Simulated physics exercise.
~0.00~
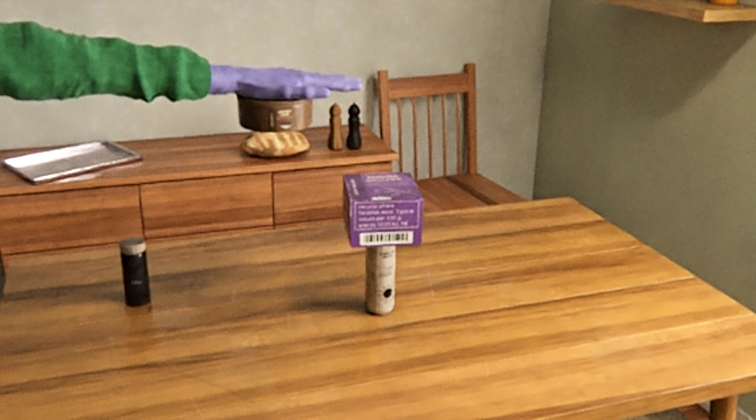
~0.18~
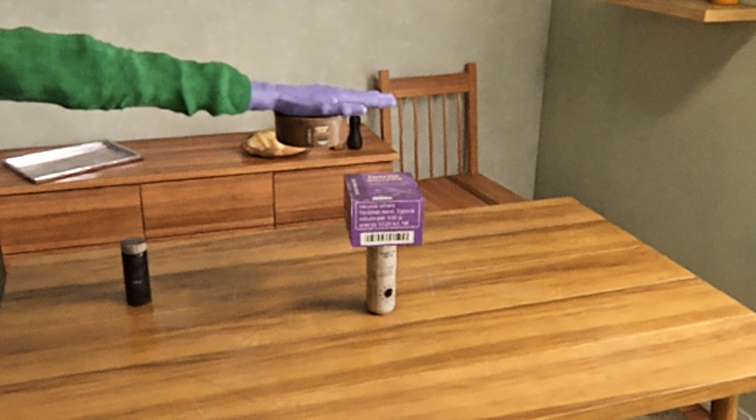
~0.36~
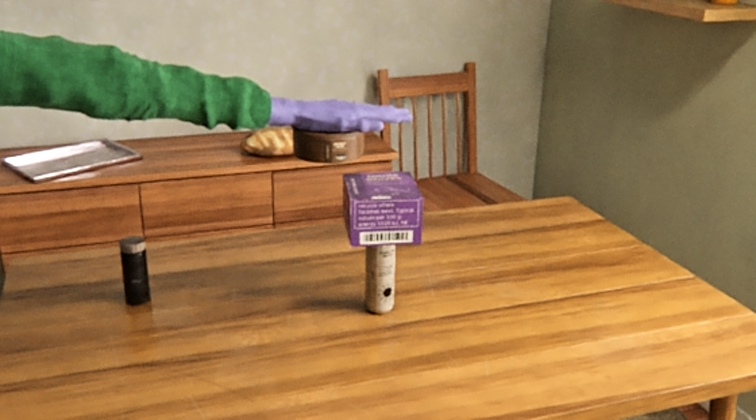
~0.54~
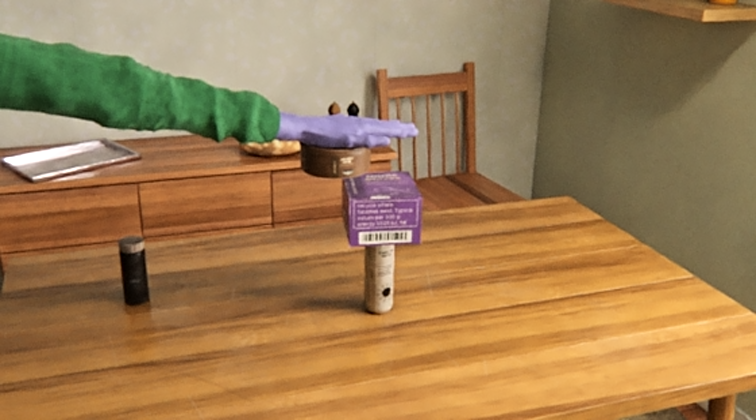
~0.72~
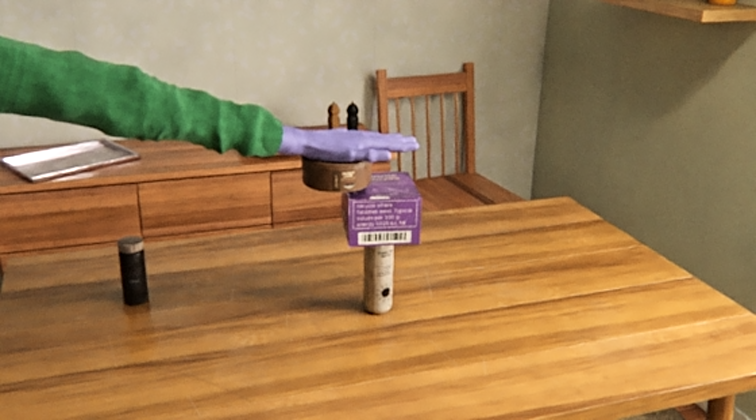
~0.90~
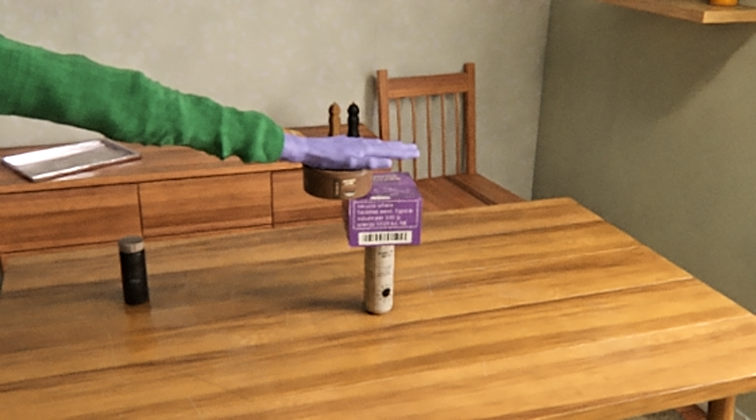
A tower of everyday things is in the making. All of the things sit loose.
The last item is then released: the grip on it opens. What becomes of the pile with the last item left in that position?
The pile topples over.
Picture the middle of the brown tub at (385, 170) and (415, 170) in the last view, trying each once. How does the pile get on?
Case one: The pile stands firm; case two: It topples.
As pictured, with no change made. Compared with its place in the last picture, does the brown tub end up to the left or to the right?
It heads leftwards.
Around 1.20 s, brown tub now fallen; purple box rocked 8° from its first pose.
Around 1.30 s, purple box rocked 3° from its first pose.
Around 1.40 s, things are still on the move.
Finally (2.8 s), fallen, brown tub; the other 3 still in place. Final places as the last picture's camera would see them, brown tub near (302, 291). The pile loses its balance.
